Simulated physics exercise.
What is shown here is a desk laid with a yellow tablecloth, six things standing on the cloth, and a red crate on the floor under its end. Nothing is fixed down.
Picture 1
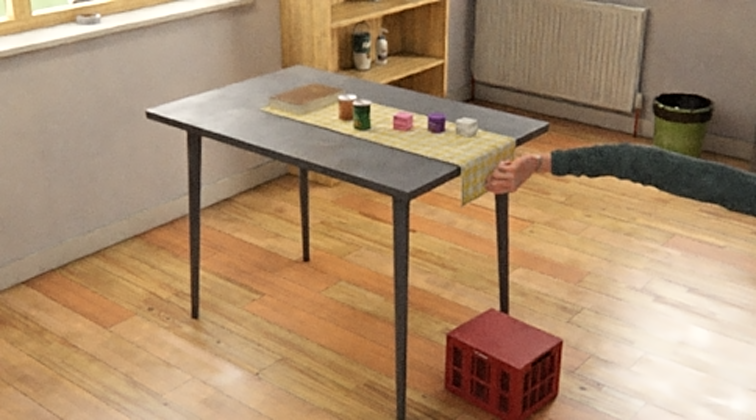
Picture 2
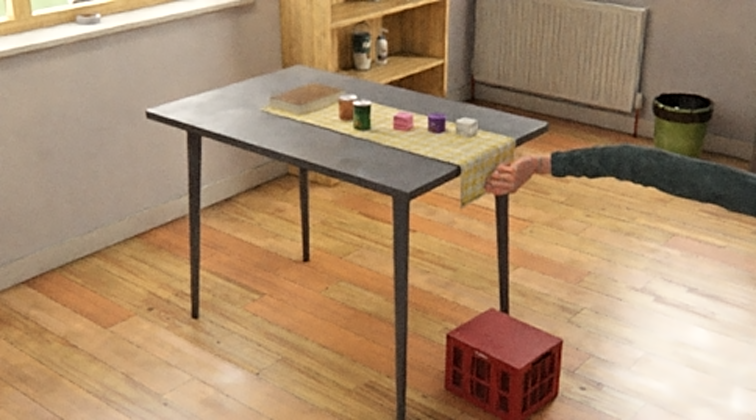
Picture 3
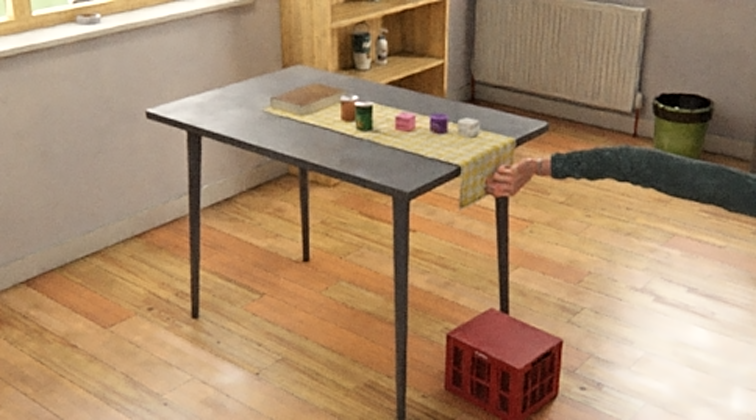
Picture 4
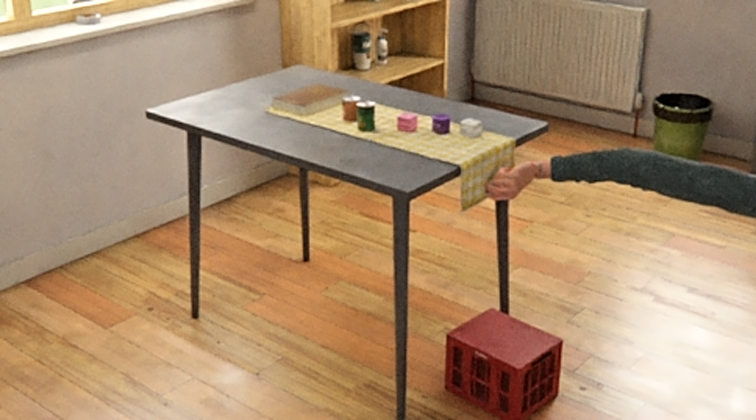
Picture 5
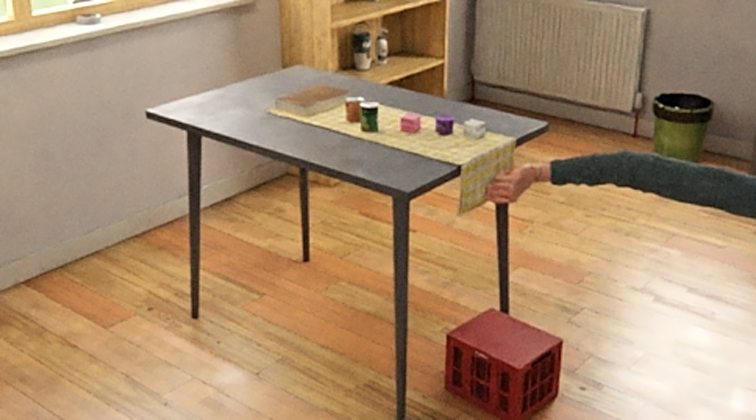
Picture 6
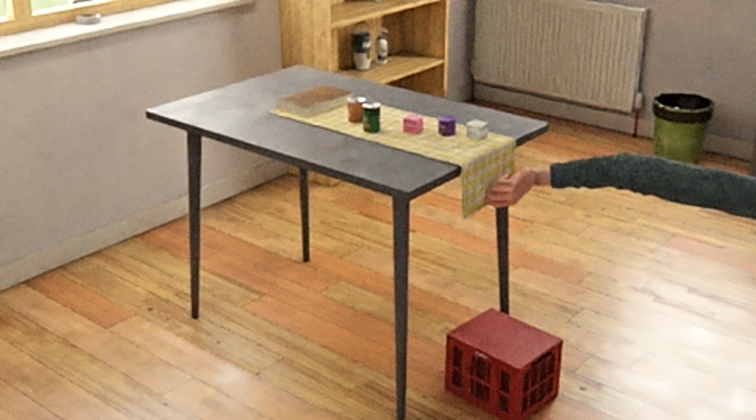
We see a hand at the right slowly pulling a yellow cloth a little way over the end of a dark table, above a red crate, while the small cans, cubes and pot standing on it shift slightly right with it.
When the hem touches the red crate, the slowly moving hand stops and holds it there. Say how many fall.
What comes down is a group of four.
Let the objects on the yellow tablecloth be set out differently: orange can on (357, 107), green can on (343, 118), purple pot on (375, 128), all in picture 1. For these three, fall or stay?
The orange can does not fall, the green can holds on, the purple pot comes down.
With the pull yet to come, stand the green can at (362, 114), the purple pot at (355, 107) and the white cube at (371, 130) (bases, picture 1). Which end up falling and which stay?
As for the green can, it holds its spot; the purple pot, it holds its spot; the white cube, it leaves the top.
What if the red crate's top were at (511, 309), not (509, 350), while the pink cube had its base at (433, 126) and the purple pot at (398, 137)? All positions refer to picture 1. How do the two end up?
The pink cube does not stay aboard, and the purple pot does not stay aboard.
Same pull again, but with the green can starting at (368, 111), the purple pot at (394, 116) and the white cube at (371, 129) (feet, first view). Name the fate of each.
The green can? It stays where it is. The purple pot tips off, and the white cube tips off.
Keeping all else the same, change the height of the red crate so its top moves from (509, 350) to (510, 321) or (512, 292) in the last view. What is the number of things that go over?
Counts: 3, 2.
Soon after, hem near (486, 262); white cube gone.
After that, hem near (486, 304); white cube, purple pot and pink cube gone.
In the end, hem on the crate; white cube, purple pot, pink cube and green can gone. It carries off four.
